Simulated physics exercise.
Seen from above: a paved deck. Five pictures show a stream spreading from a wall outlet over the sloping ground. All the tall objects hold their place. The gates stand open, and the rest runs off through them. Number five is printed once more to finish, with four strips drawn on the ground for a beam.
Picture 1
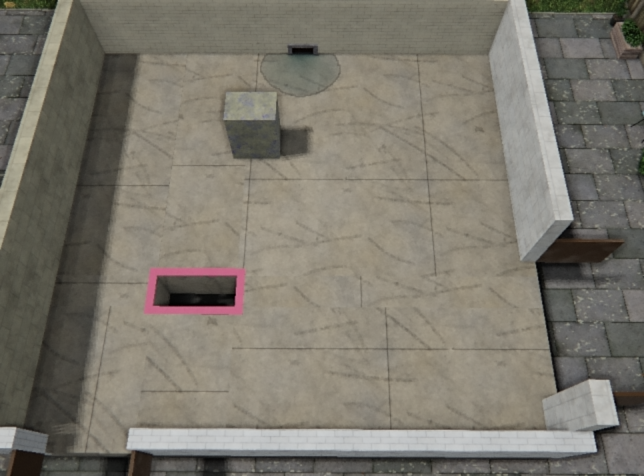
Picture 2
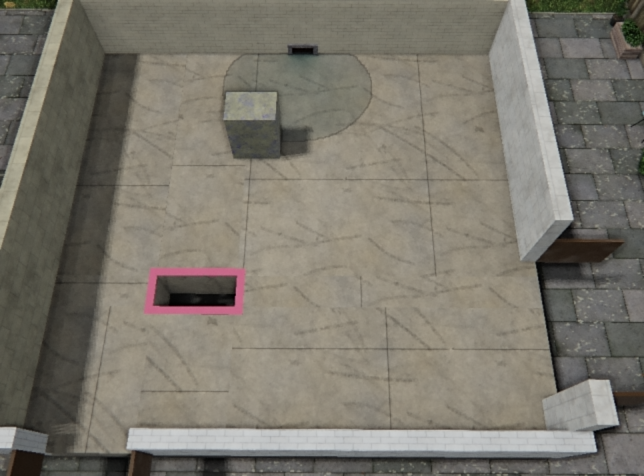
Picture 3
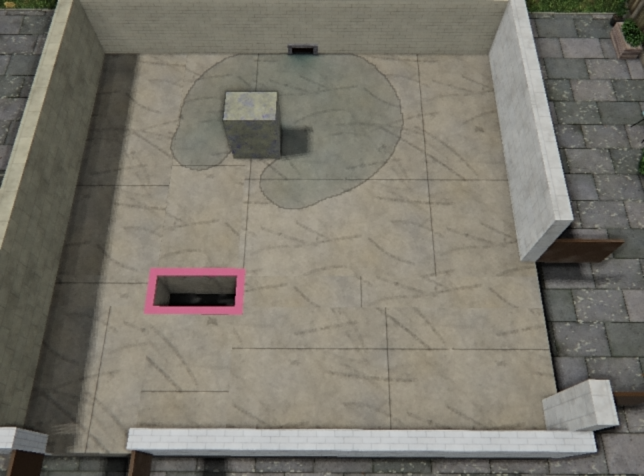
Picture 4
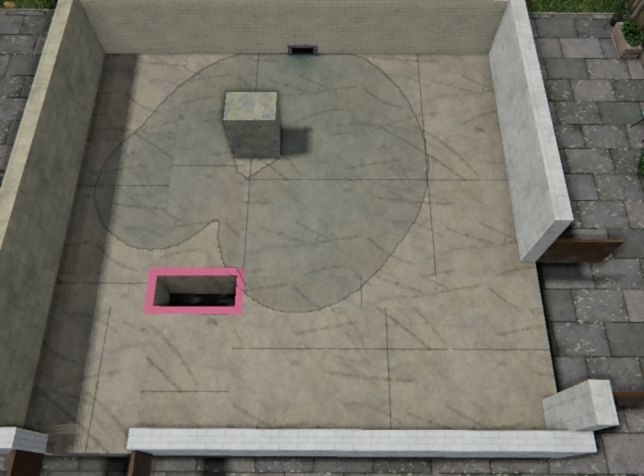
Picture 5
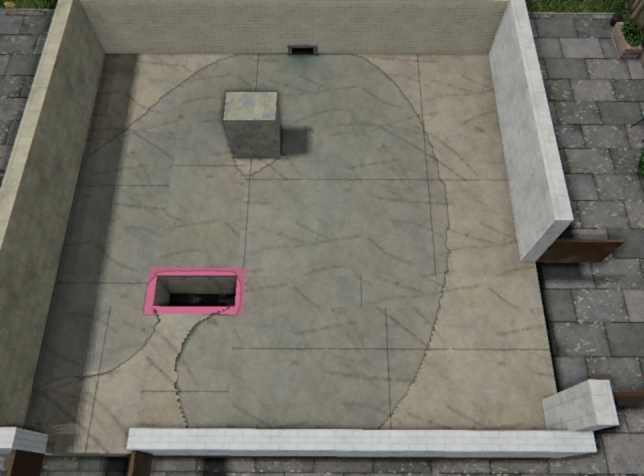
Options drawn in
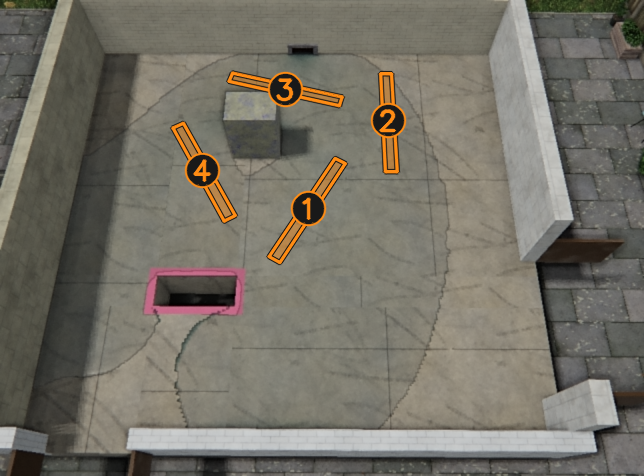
The clip shows a walled paved deck from above as a dark wet patch spreads from an outlet in the back wall, flows around a square block, and widens across the floor to surround the pink-rimmed gully and reach the front wall.
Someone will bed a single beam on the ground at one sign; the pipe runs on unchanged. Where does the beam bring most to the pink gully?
The answer is place 1.
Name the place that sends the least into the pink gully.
3.
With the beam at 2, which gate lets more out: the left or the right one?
The left one.
On the marked copy, 1 from (274, 259) to (340, 160); 2 from (391, 171) to (386, 73); 3 from (230, 77) to (340, 101); 4 from (178, 125) to (229, 218).
Choosing 1, about 35 % of the stream goes into the pink gully, about 64 % out by the gates.
Choosing 2, about 19 % of the stream goes into the pink gully, about 80 % out by the gates.
Choosing 3, about 5 % of the stream goes into the pink gully, about 95 % out by the gates.
Choosing 4, about 12 % of the stream goes into the pink gully, about 87 % out by the gates.
